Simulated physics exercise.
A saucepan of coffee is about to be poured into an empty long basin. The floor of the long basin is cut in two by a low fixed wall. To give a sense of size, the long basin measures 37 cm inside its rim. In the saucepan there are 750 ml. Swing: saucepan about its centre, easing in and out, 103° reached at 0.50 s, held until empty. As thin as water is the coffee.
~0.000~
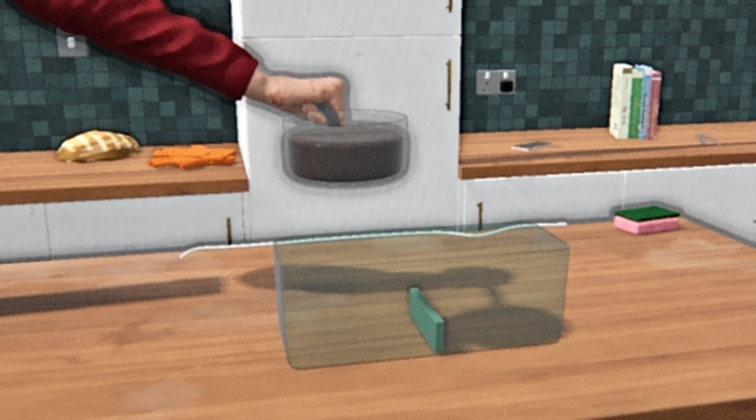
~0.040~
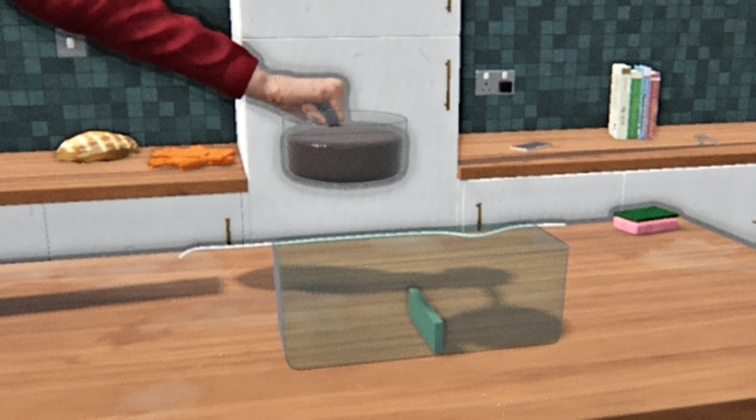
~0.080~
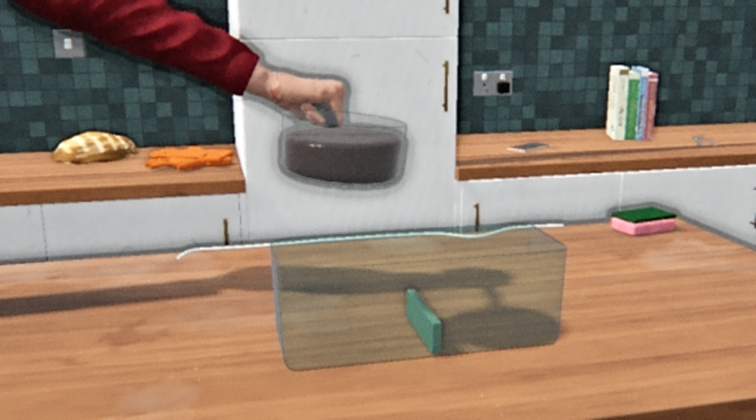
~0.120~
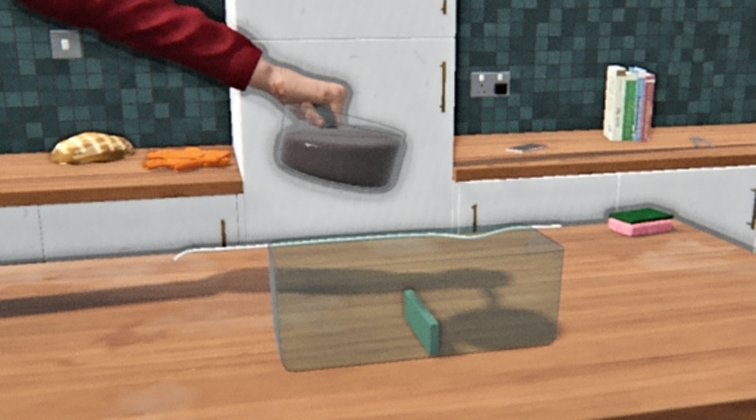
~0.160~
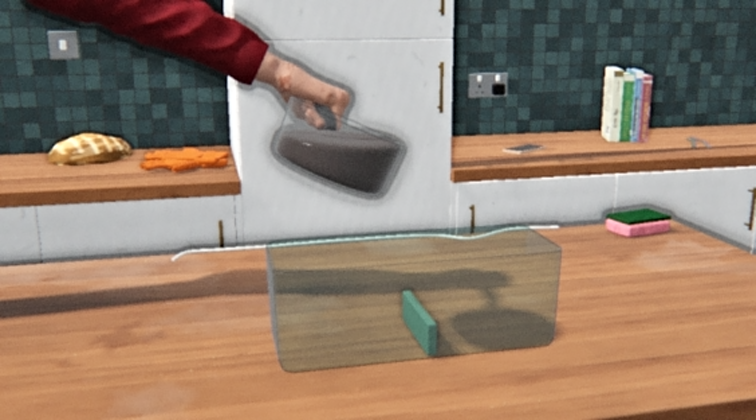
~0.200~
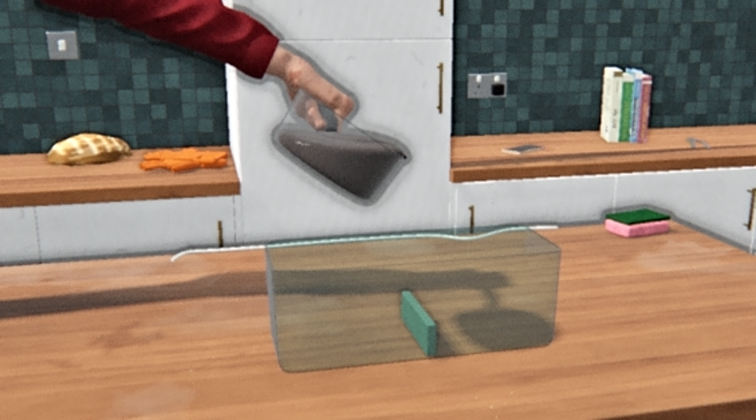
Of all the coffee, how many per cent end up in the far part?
Roughly 57 per cent.
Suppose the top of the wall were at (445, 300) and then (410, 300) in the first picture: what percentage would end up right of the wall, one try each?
25 per cent first, 80 per cent second.
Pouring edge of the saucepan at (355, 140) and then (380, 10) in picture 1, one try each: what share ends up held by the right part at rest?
Result: 20 per cent, then 55 per cent.
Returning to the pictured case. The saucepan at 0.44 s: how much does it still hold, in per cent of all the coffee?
I'd put it near 22 percent.
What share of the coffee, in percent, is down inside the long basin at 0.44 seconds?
Close to 34 in a hundred.
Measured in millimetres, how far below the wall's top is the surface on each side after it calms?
Looks like roughly 28 mm on the left and roughly 22 mm on the right.
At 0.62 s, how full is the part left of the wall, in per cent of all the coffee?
I'd put it at close to 26 %.
After 0.44 s the tilt is 99° and 21 per cent is still to pour, 3 is left of the wall and 30 right of it.
After 0.62 s the tilt is 103° and 5 per cent is still to pour, 26 is left of the wall and 64 right of it.
After 0.80 s the tilt is 103° and 1 per cent is still to pour, 38 is left of the wall and 57 right of it.
After 1.00 s the tilt is 103° and 0 per cent is still to pour, 41 is left of the wall and 57 right of it.
In the end 41 per cent lies left of the wall, 57 right of it and 1 outside.
